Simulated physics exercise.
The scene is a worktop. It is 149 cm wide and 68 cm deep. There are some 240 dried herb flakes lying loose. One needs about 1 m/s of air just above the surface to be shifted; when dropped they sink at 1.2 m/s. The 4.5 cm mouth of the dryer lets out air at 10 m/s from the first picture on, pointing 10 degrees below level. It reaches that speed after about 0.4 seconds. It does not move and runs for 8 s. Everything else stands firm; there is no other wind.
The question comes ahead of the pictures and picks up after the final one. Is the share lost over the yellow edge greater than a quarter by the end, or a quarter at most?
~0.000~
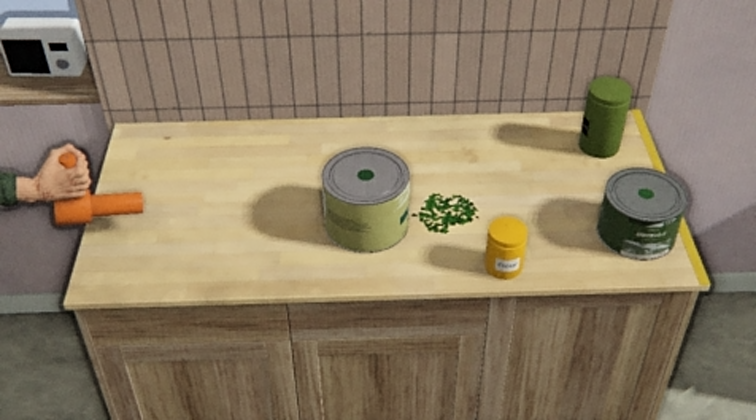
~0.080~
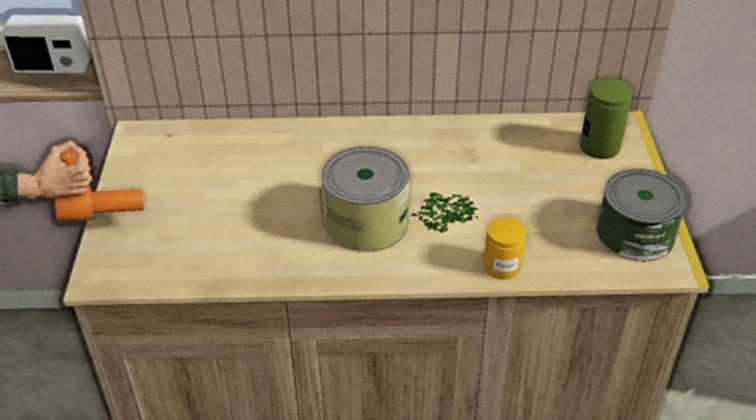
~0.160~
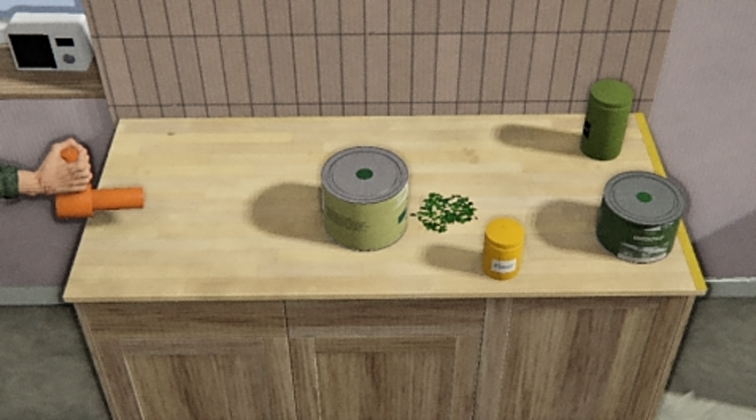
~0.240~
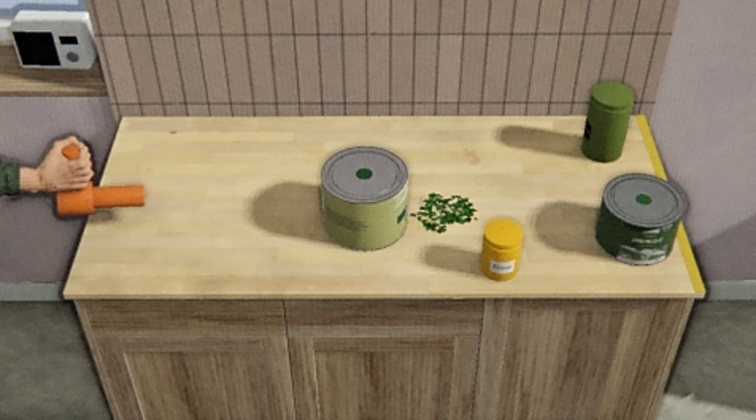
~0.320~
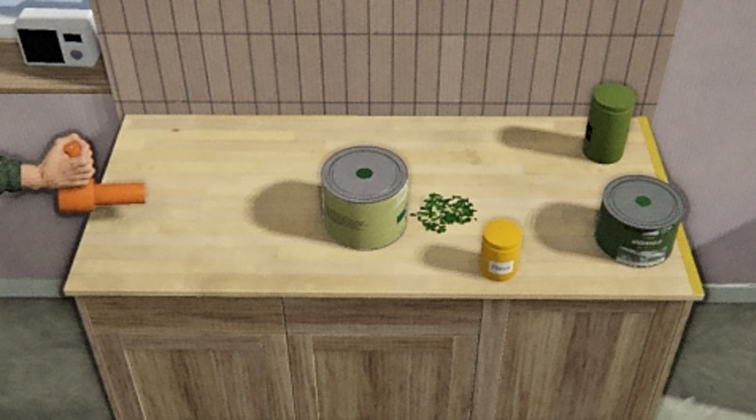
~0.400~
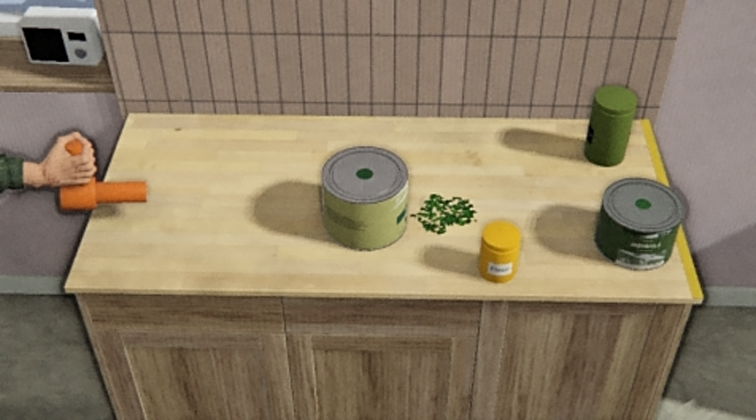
It ends up a quarter at most.
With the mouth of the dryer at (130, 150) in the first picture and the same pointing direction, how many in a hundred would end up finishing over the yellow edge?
0 per cent, roughly.
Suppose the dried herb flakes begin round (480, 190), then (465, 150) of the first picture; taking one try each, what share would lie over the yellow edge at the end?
First try 50 %, second try 100 %.
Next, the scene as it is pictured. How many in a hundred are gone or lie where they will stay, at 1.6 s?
Roughly 80 per cent of them.
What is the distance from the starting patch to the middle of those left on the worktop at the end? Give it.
Distance: Approx. 0 cm.
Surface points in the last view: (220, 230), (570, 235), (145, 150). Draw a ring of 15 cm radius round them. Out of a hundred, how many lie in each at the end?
Estimates in listed order: 0 %; 0 %; 0 %.
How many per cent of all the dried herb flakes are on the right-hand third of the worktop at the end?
About 0 percent.
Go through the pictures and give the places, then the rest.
In the first picture, the middle of the dried herb flakes is near (445, 213), none has stirred yet and the mouth of the dryer is at (142, 203).
In the second picture, the middle of the dried herb flakes is near (444, 211), none has stirred yet and the yellow edge is centred on (672, 190).
In the third picture, the middle of the dried herb flakes is near (444, 212), none has stirred yet, the top of a large tin is at (365, 173) and the top of a jar is at (505, 231).
In the fourth picture, the middle of the dried herb flakes is near (443, 212) and none has stirred yet.
In the fifth picture, the middle of the dried herb flakes is near (443, 212) and none has stirred yet.
In the sixth picture, the middle of the dried herb flakes is near (444, 213) and none has stirred yet.
After 1.6 s the count stands so, 0 % are over the yellow edge; the middle of those still in play is near (444, 213).
After 2.6 s the count stands so, 0 % are over the yellow edge; the middle of those still in play is near (444, 213).
After 4.4 s the count stands so, 0 % are over the yellow edge; the middle of those still in play is near (447, 215).
After 8.0 s, at the end, 0 % are over the yellow edge; the middle of those still in play is near (447, 215).
